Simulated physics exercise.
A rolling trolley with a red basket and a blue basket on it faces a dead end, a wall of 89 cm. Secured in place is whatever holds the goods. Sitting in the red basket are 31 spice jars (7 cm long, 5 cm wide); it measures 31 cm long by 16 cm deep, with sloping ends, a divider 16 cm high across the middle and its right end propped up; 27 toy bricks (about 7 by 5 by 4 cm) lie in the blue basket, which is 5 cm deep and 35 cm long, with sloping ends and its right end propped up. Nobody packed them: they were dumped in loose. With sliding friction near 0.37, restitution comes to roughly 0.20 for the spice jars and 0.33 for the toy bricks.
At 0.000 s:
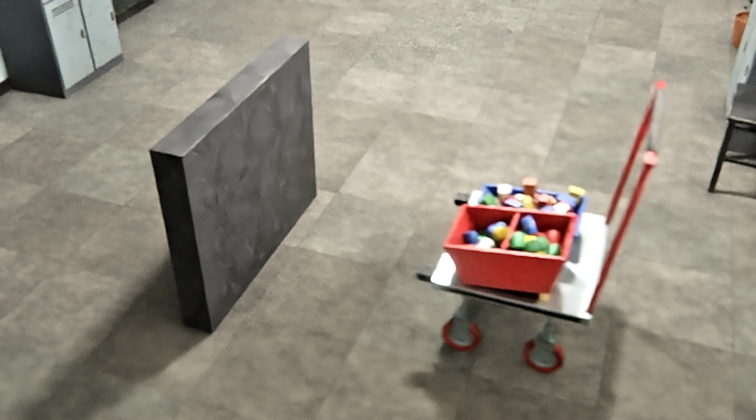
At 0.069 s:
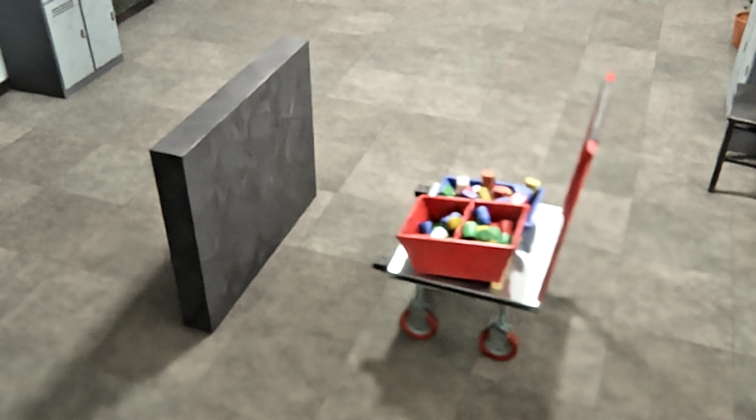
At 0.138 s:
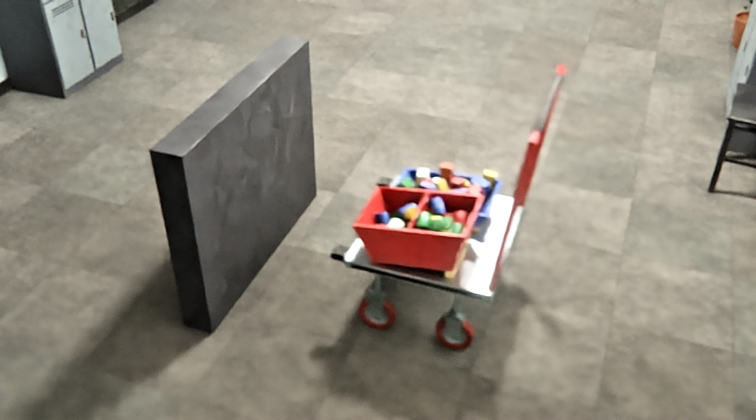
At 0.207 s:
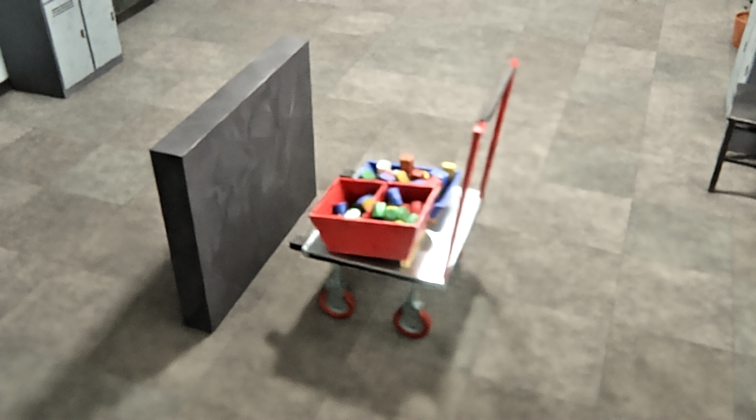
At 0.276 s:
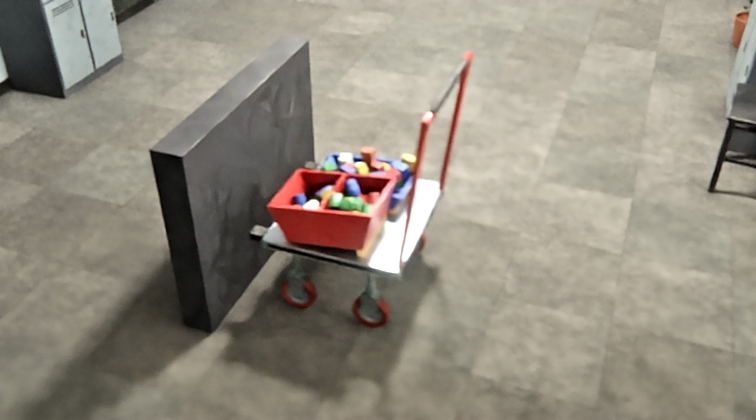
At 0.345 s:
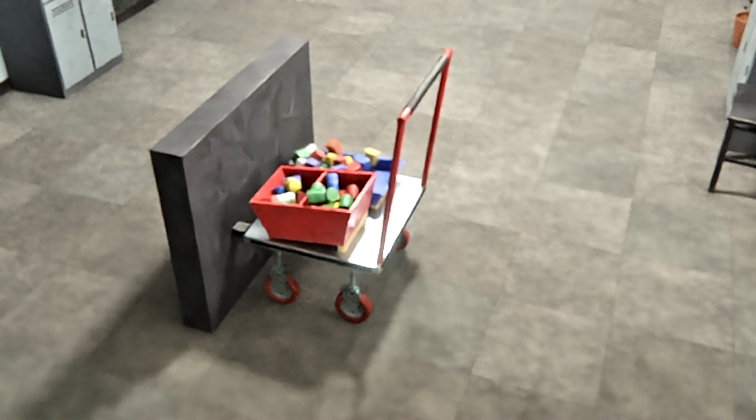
To begin with, a trolley with a red handle, carrying a red basket and a blue basket full of loose, colourful items, stands to the right of a dark upright panel. It rolls steadily left across the tiled floor, then comes to rest against the panel, both baskets still aboard.
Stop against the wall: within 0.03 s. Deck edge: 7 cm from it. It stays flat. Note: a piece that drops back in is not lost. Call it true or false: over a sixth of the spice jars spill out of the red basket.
False.
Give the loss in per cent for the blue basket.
The blue basket comes in at 50 in a hundred.
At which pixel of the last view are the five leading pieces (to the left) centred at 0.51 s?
Around (287, 145).
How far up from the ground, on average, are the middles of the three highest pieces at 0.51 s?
About 64 cm.
After 0.39 s, 0 of 31 out of the red basket and 4 of 27 out of the blue basket.
After 0.51 s, 1 of 31 out of the red basket and 8 of 27 out of the blue basket.
After 0.74 s, 2 of 31 out of the red basket and 14 of 27 out of the blue basket.
When it is over (at 1.25 s), 1 of 31 out of the red basket and 14 of 27 out of the blue basket. Asked share, 1 of 31, 3 per cent.
